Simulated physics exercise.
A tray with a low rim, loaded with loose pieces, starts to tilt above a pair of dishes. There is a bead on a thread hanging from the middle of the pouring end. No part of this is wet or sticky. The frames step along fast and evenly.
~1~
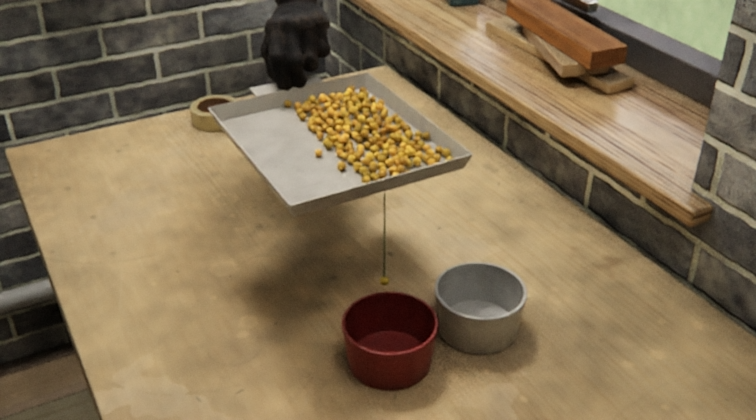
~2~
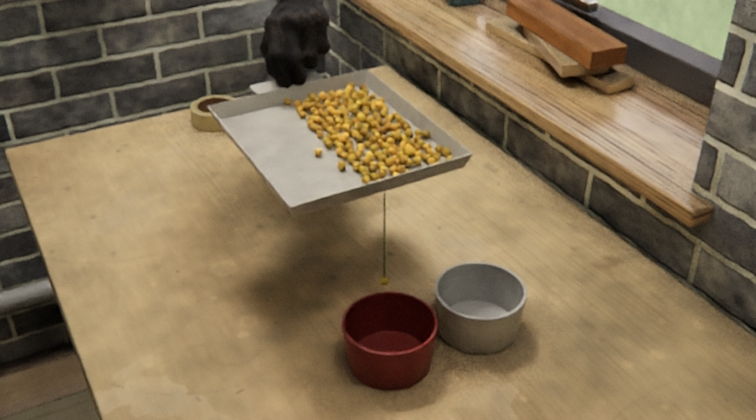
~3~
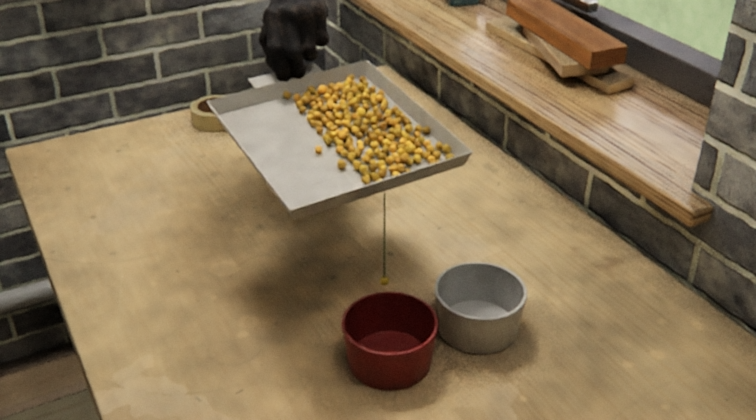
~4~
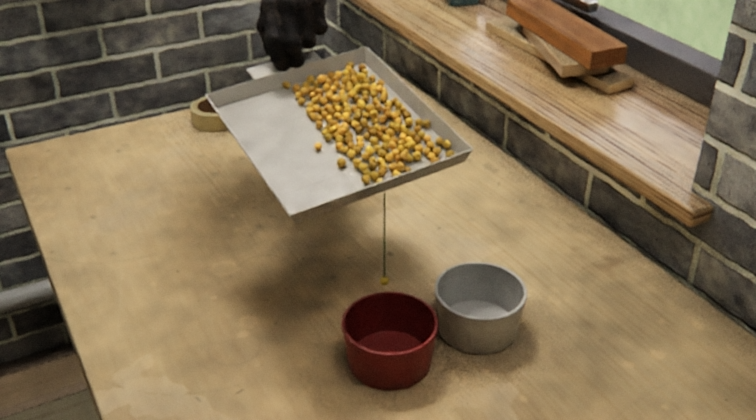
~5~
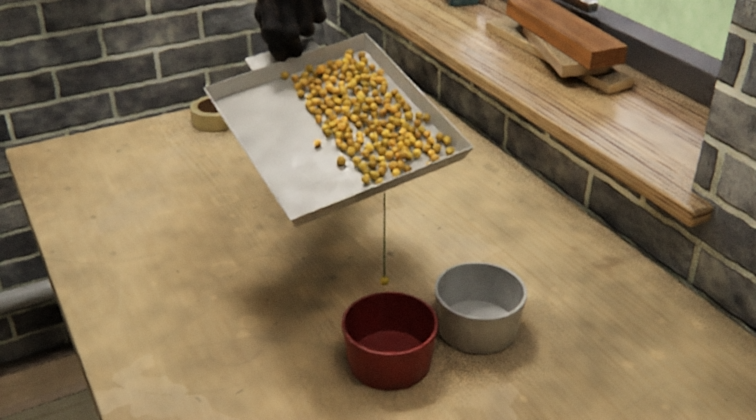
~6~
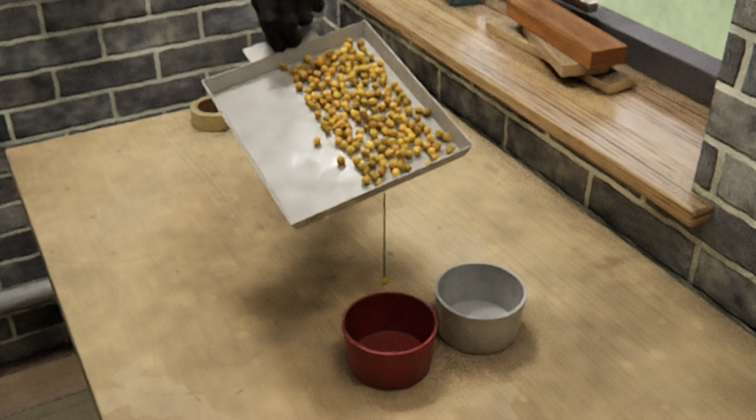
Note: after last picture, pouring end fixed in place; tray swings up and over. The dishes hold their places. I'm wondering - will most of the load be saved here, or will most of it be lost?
Most of it is lost.
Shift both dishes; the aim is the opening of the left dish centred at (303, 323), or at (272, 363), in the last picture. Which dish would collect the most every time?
Placement one: The left-positioned dish. Placement two: The right-positioned dish.
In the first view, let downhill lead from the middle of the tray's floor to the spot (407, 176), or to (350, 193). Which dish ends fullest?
1: The dish to the right. 2: The dish to the left.
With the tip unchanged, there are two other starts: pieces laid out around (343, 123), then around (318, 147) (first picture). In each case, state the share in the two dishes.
That would be 10 per cent, and then 10 per cent.
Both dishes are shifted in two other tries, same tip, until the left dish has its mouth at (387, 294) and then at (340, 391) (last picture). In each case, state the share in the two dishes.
About 0 per cent, then about 0 per cent.
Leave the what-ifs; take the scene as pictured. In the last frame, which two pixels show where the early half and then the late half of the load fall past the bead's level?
The early half goes through (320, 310), the late half through (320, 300).
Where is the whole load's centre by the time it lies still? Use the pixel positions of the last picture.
The centre comes to rest close to (312, 363).
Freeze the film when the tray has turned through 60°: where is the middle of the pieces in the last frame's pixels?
Around (324, 194).
Just after the last frame, tray tipped steeply; the larger part on the tray; just a few outside both; about a tenth in the air.
A moment on, tray tipped right over; roughly a third on the tray; about a tenth in the left dish; roughly a third outside both; roughly a quarter in the air.
Further on, tray tipped past a quarter turn; about a tenth in the left dish; the larger part outside both.
When it is over, tray tipped past a quarter turn; about a tenth in the left dish; not one in the right dish; the larger part outside both.
